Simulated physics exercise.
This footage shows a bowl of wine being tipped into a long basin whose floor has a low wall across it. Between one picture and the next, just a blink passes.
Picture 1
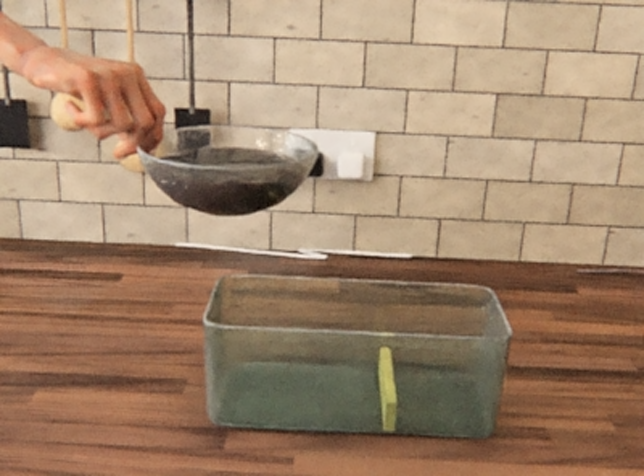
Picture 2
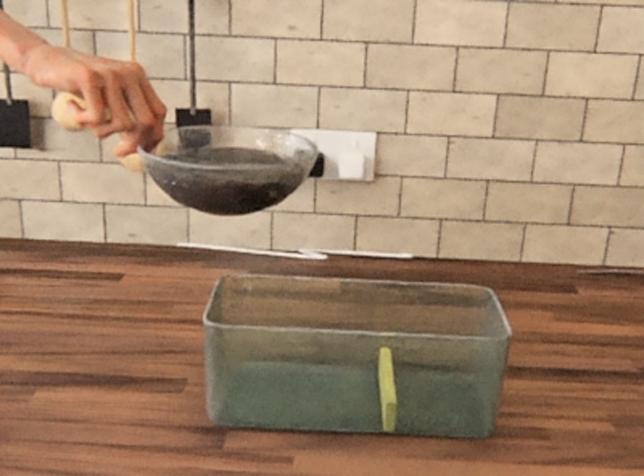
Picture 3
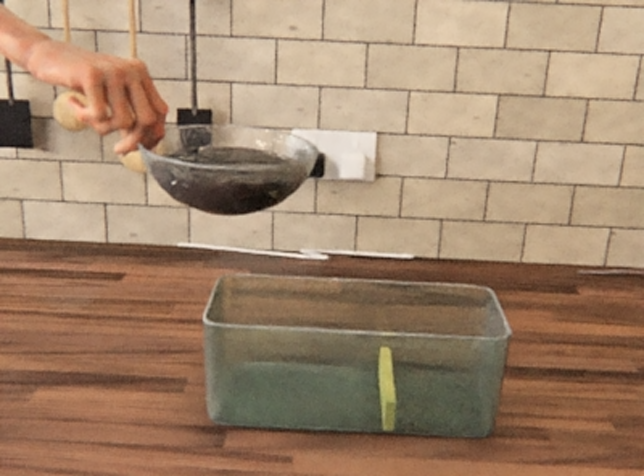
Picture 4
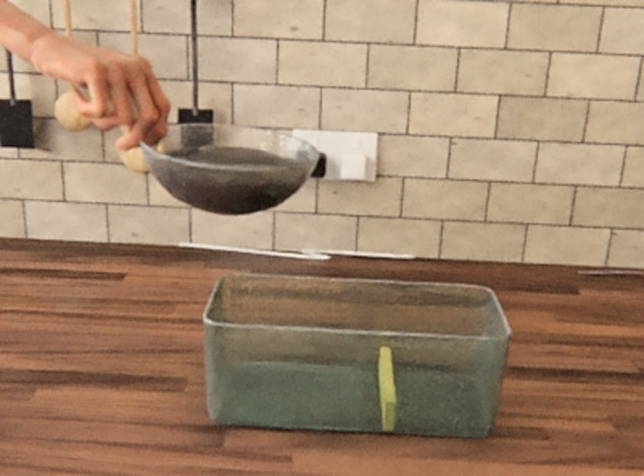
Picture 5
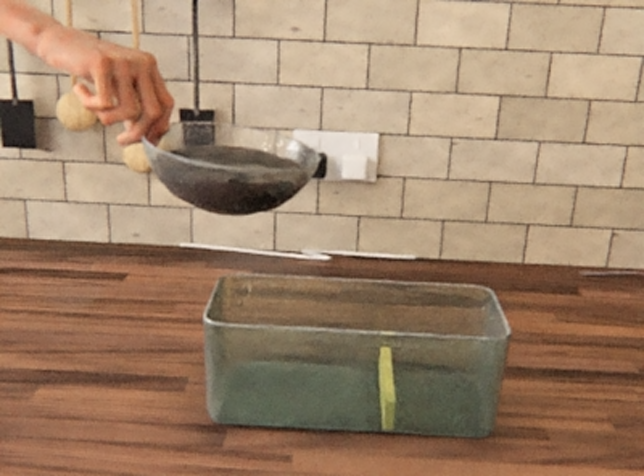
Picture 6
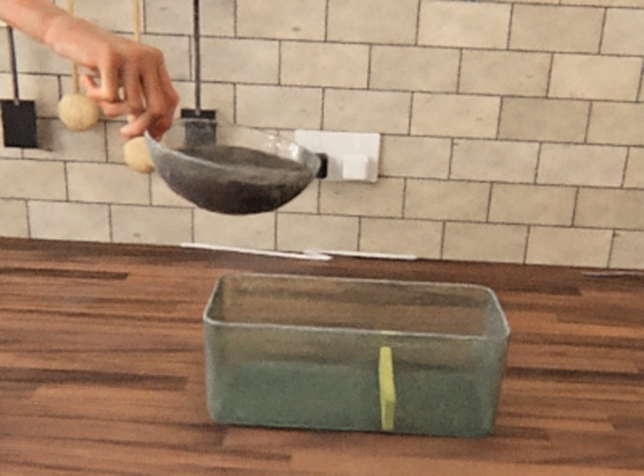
A bowl of dark wine, held by a hand at its left edge, stayed level at first, then tilted slightly down to the right above a long, clear basin with a low yellow-green wall inside.
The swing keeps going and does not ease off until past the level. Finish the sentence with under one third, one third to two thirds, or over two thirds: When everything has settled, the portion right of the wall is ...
When everything has settled, the portion right of the wall is under one third.
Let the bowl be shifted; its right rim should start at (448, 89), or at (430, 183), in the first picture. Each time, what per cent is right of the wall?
Roughly 55 in a hundred the first time and 75 in a hundred the second.
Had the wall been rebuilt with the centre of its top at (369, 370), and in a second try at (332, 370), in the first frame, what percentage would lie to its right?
35 per cent, then 70 per cent, roughly.
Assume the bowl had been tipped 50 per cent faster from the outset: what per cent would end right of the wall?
Roughly 20 %.
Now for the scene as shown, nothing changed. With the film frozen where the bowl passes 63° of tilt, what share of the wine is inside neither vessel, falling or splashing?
Something like 45 per cent of it.
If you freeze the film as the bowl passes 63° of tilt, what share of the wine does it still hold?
35 per cent, roughly.
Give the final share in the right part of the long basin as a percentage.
Roughly 10 percent of it.
A moment on, the bowl is tipped part way and 36 per cent is still to pour, 16 is left of the wall and 0 right of it.
Next, the bowl is tipped on its side and 1 per cent is still to pour, 89 is left of the wall and 6 right of it.
Then the bowl is tipped on its side and 0 per cent is still to pour, 87 is left of the wall and 11 right of it.
Later the bowl is tipped on its side and 0 per cent is still to pour, 86 is left of the wall and 12 right of it.
In the end 86 per cent lies left of the wall, 12 right of it and 2 outside.
